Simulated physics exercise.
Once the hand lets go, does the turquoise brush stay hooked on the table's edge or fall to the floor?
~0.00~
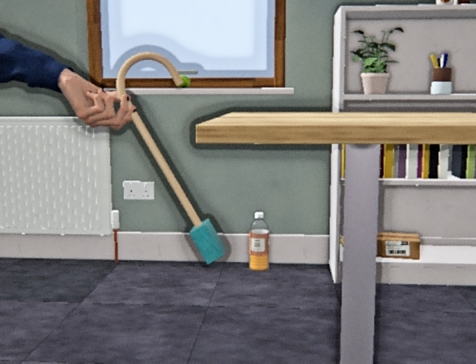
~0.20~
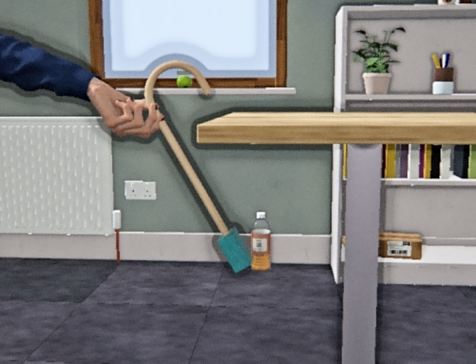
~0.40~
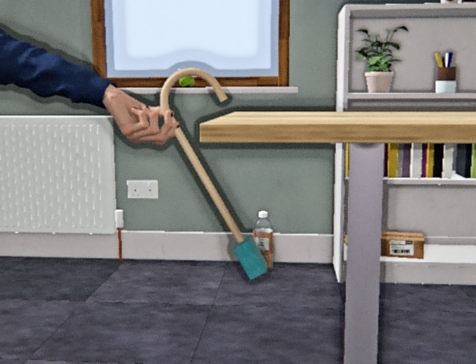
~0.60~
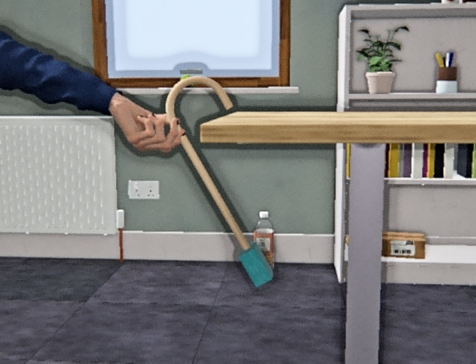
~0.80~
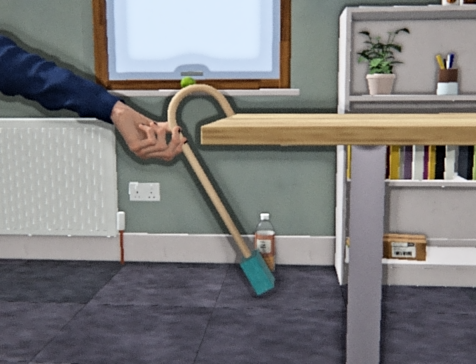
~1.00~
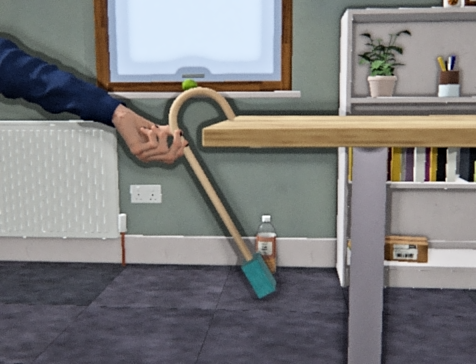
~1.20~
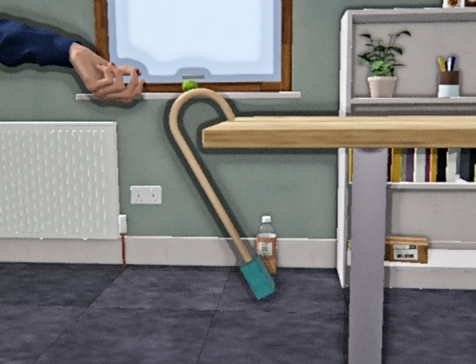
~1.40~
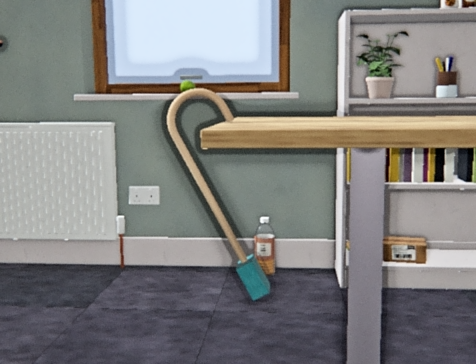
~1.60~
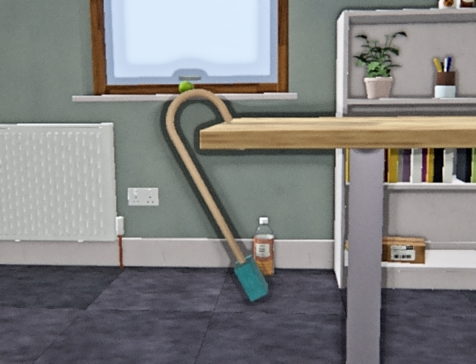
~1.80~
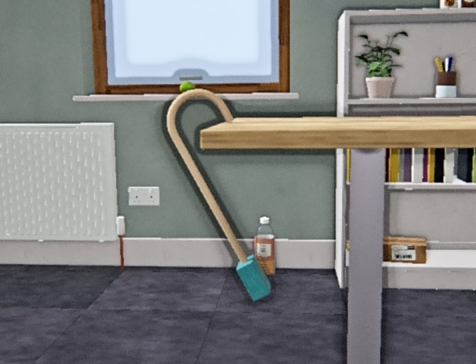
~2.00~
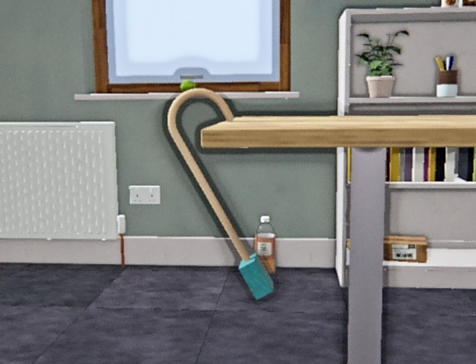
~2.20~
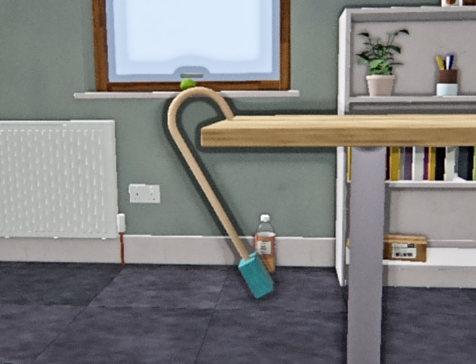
The turquoise brush stays hooked on the edge of the table, hanging there after the hand has drawn away.
